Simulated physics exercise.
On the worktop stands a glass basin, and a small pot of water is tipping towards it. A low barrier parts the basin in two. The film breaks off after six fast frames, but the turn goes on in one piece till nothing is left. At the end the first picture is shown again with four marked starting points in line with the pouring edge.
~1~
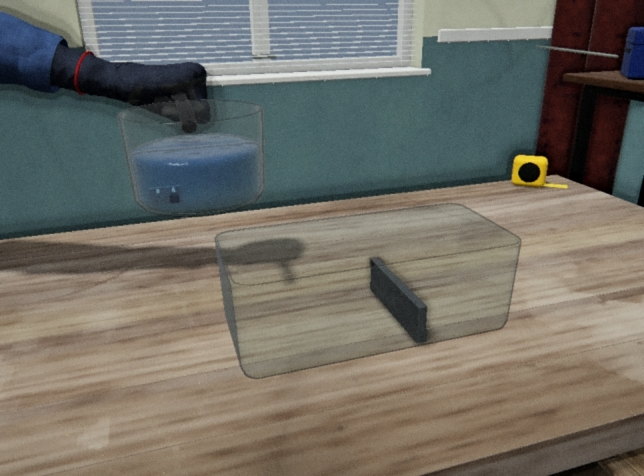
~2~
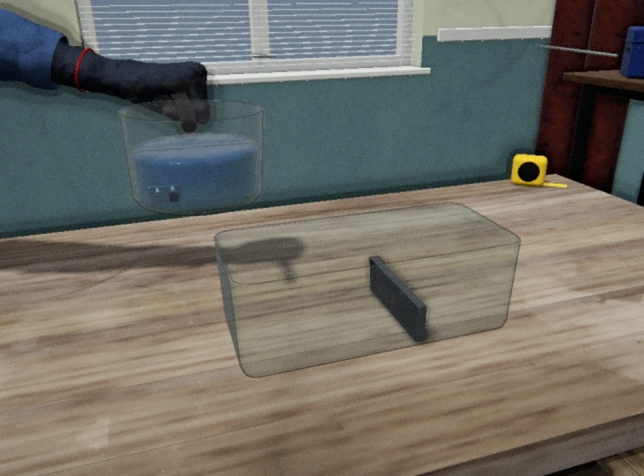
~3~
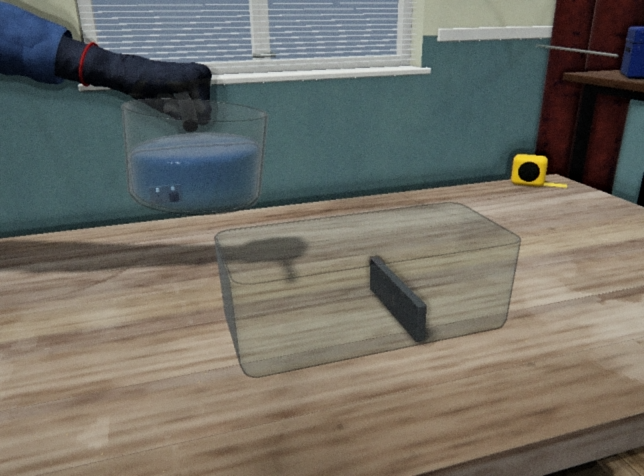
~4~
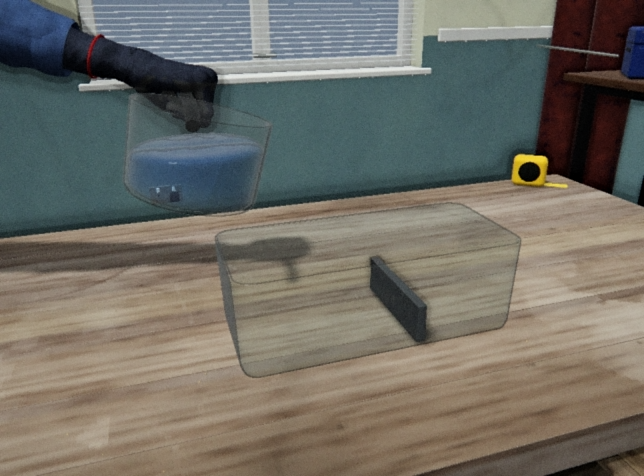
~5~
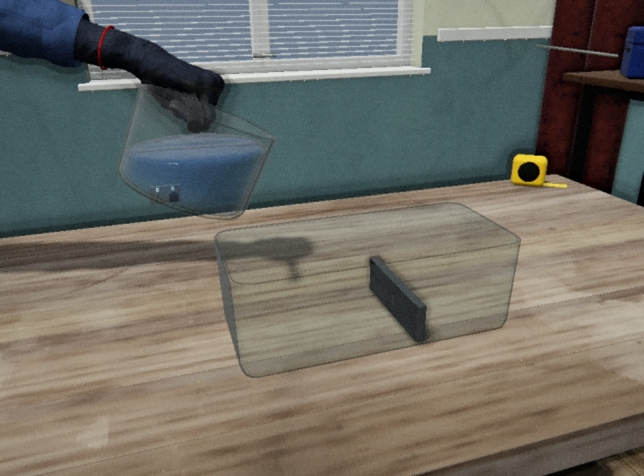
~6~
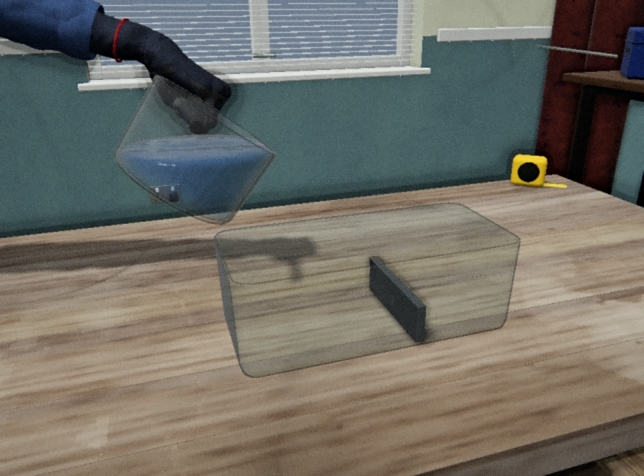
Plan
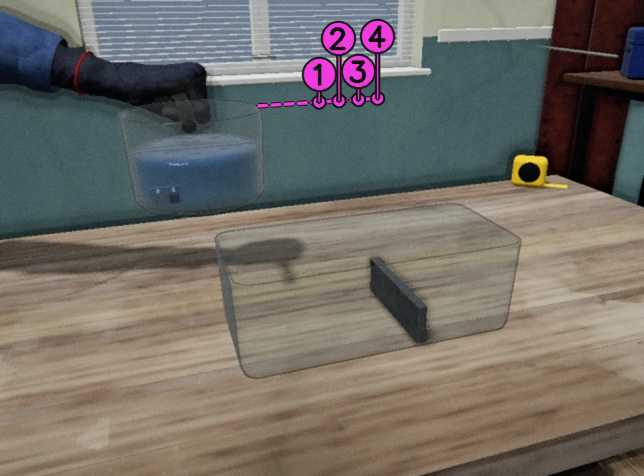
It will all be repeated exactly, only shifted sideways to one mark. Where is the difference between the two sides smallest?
Dot 3.
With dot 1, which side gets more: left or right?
More ends on the left.
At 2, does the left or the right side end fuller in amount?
More ends on the left.
On the marked copy, 1 at (319, 102); 2 at (338, 100); 3 at (358, 99); 4 at (377, 98).
With 1, about 96 % ends left of the wall and 3 % right of it.
With 2, about 77 % ends left of the wall and 22 % right of it.
With 3, about 49 % ends left of the wall and 50 % right of it.
With 4, about 28 % ends left of the wall and 72 % right of it.
